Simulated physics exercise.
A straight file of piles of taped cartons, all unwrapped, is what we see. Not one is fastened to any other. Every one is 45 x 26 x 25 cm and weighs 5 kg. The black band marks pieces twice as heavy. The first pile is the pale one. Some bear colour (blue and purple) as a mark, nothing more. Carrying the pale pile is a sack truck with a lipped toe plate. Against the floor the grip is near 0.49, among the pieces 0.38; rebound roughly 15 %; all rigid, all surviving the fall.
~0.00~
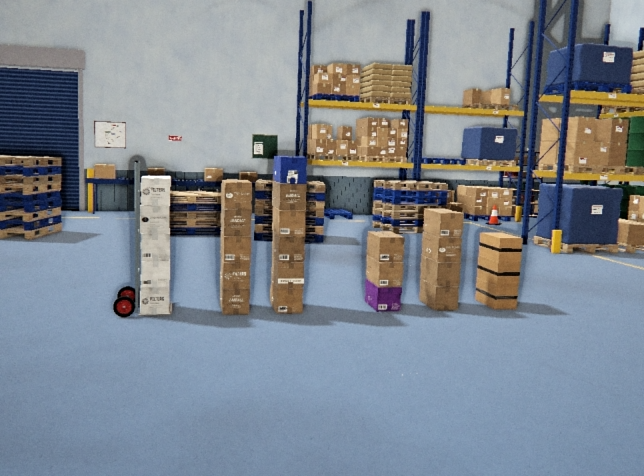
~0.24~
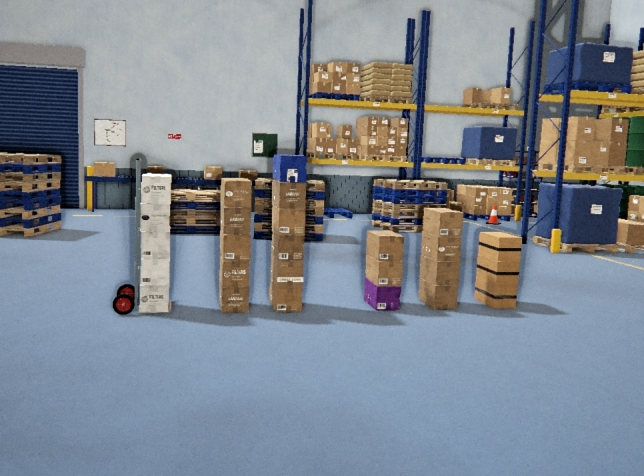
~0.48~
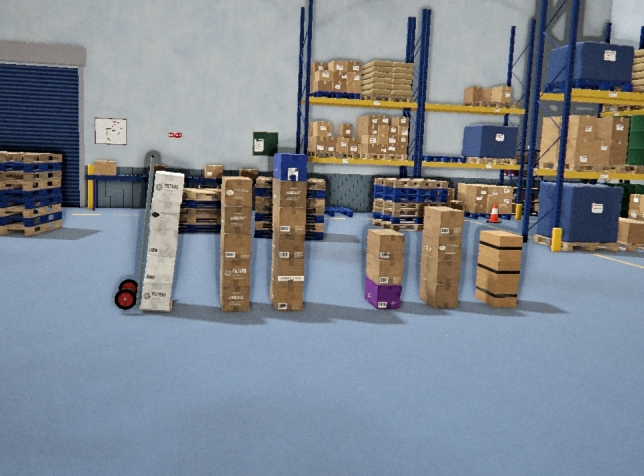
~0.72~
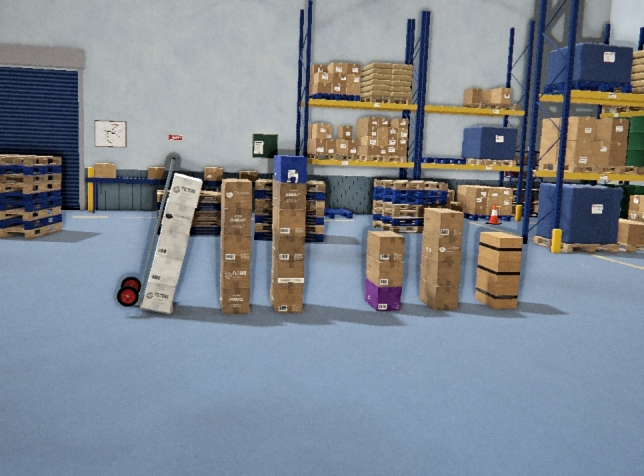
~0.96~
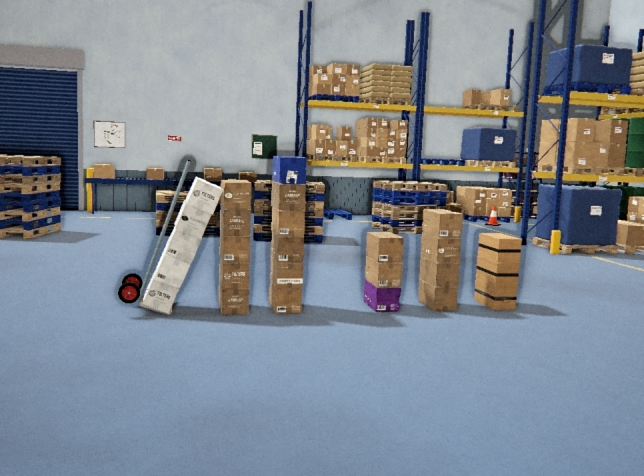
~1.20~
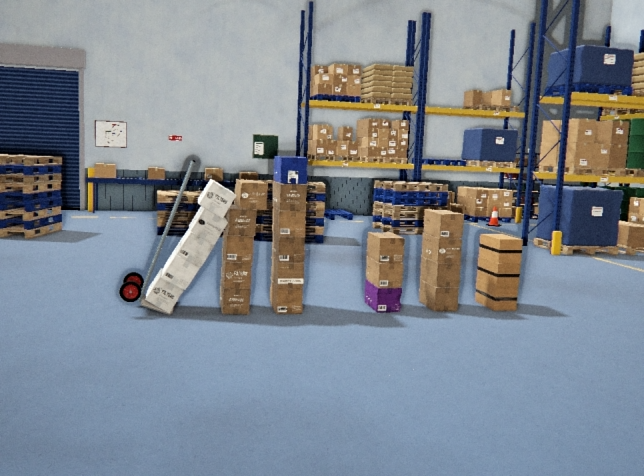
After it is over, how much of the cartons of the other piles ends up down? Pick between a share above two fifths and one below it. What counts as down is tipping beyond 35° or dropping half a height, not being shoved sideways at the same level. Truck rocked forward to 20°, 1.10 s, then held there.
A share above two fifths.
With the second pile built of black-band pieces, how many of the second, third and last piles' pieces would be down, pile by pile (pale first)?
Then the second pile would have 0 down, the third 0, and the last 0.
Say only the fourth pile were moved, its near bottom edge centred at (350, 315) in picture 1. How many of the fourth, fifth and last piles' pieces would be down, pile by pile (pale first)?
Pile tally - fourth: 3, fifth: 2, last: 1.
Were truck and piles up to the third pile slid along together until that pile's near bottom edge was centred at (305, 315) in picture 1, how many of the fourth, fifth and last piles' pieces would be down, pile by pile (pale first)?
Fourth 3, fifth 4, last 2.
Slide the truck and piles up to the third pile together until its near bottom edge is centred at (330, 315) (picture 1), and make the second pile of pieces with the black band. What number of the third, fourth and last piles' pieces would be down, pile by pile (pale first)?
Result: Third pile 0, fourth pile 0, last pile 0.
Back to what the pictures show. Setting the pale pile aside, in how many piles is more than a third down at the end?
The total is 5.
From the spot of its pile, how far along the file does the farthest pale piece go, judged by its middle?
About 130 cm along the file.
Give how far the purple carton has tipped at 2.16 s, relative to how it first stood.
It's at some 0 degrees.
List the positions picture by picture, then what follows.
In the first frame (places mark the middle of the side facing us), truck frame (136, 193) 0° forward; blue carton (294, 170); purple carton (390, 300); the rest undisturbed.
In the second frame, truck frame (137, 191) 1° forward; blue carton (294, 169).
In the third frame, truck frame (149, 188) 6° forward, top of the pale pile leaning 6°; blue carton (294, 168); the rest undisturbed.
In the fourth frame, truck frame (166, 189) 13° forward, top of the pale pile leaning 13°; blue carton (294, 170); the rest undisturbed.
In the fifth frame, truck frame (179, 190) 19° forward, top of the pale pile leaning 22°; blue carton (293, 171); the rest undisturbed.
In the sixth frame, truck frame (183, 190) 20° forward, top of the pale pile leaning 30°; blue carton (294, 171); purple carton (389, 300); 3 disturbed, none down.
After 2.16 s, 5 of the pale pile down; none of the 21 other cartons down, 11 disturbed; blue carton leaning 20°.
After 2.98 s, 5 of the pale pile down; 13 of the 21 other cartons down; blue carton on its side; purple carton shifted 6 cm.
At rest (5.8 s), 5 of the pale pile down; 20 of the 21 other cartons down; blue carton on its side; purple carton shifted 6 cm. That is 95 per cent. As the last picture would show them, middles, blue carton near (465, 270), purple carton near (388, 295).
